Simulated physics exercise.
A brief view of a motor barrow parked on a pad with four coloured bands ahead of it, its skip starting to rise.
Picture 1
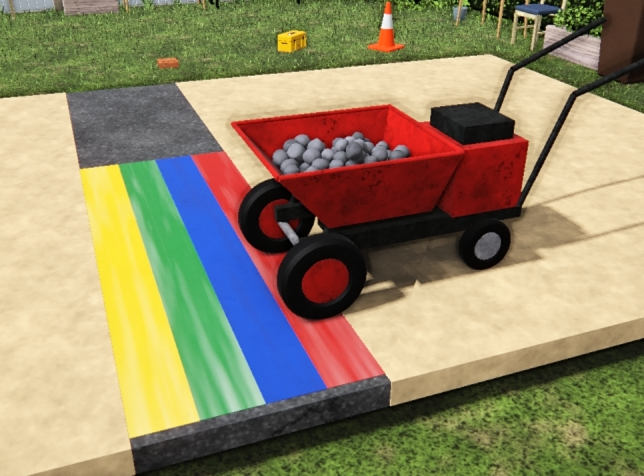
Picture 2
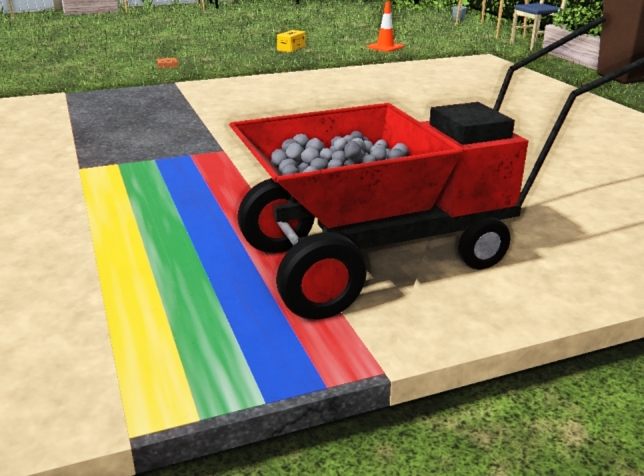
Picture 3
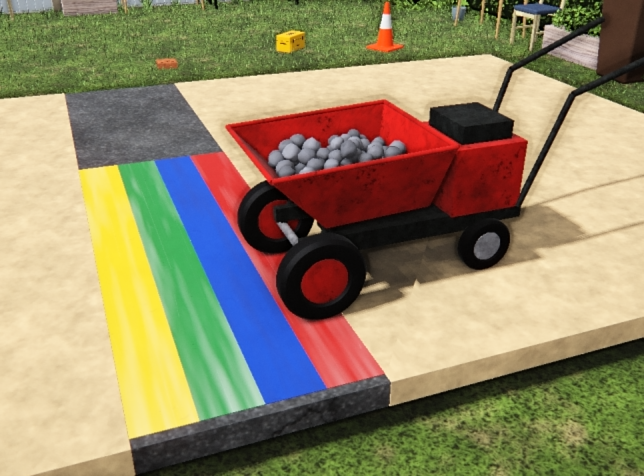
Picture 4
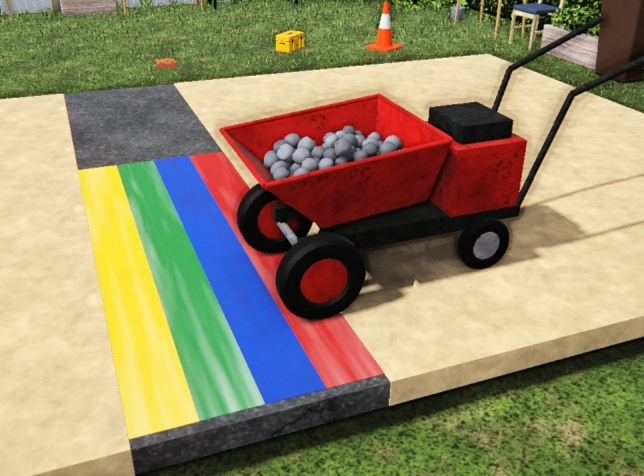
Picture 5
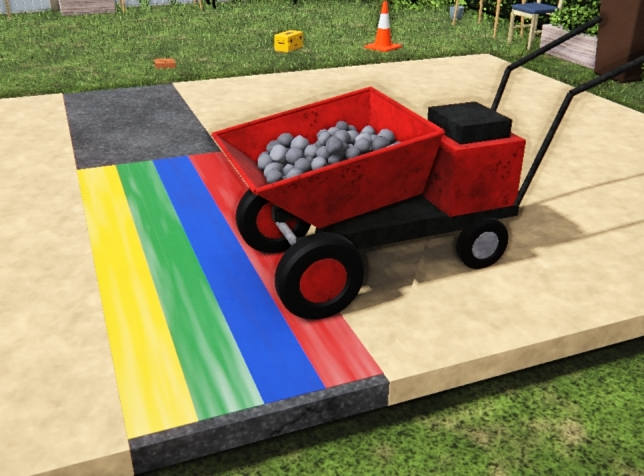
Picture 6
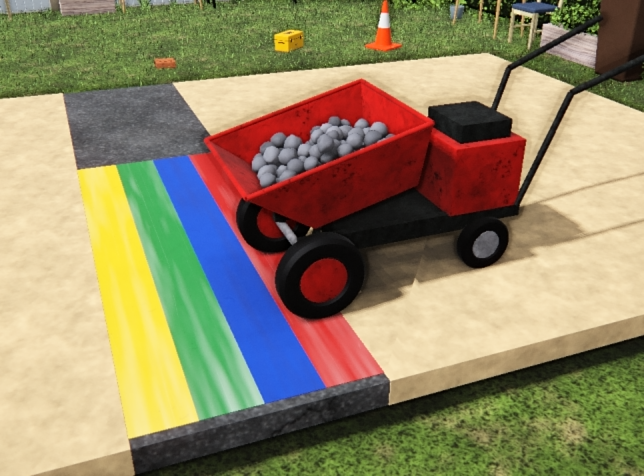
Red motor barrow loaded with round grey cobbles standing still beside four coloured bands, its skip gradually tilting forward to the left.
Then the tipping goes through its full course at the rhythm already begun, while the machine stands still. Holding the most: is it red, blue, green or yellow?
It's yellow.
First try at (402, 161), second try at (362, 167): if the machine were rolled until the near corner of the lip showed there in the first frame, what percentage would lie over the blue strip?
First spot 30 per cent, second spot 40 per cent.
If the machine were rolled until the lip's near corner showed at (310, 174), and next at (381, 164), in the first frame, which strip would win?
First: Green; second: The blue strip.
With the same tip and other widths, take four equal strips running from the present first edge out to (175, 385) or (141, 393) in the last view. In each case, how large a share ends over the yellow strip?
Shares in order: Close to 30 %; close to 50 %.
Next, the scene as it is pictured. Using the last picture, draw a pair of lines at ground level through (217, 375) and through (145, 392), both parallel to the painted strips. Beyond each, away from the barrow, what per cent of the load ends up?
In order: Near 70 %, then 20 %.
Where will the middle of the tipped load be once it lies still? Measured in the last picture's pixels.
Roughly at (147, 306), give or take.
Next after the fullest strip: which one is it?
The next spot goes to the green strip.
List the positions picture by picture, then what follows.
The first frame shows lip of the skip at (279, 179), level; top of the load at (352, 167), round cobbles; red strip at (333, 343); blue strip at (276, 356); green strip at (217, 370); yellow strip at (154, 384).
The second frame shows lip of the skip at (277, 180), level; top of the load at (351, 167).
The third frame shows lip of the skip at (272, 182), tipped barely; top of the load at (353, 156).
The fourth frame shows lip of the skip at (265, 186), tipped a little; top of the load at (361, 158).
The fifth frame shows lip of the skip at (256, 192), tipped a little; top of the load at (363, 146).
The sixth frame shows lip of the skip at (247, 199), tipped clearly; top of the load at (355, 141); red strip at (331, 343); blue strip at (275, 356); green strip at (216, 370); yellow strip at (153, 385).
Soon after the last picture, skip tipped steeply; all in the skip.
A little later, skip tipped steeply; most in the skip; a small part over the green strip; a small part over the yellow strip.
Later still, skip tipped right over; about a quarter in the skip; about a quarter over the green strip; about a third over the yellow strip; a small part off the paint.
At rest, skip tipped right over; about a quarter in the skip; none over the red strip; none over the blue strip; about a quarter over the green strip; about a third over the yellow strip; a small part off the paint.
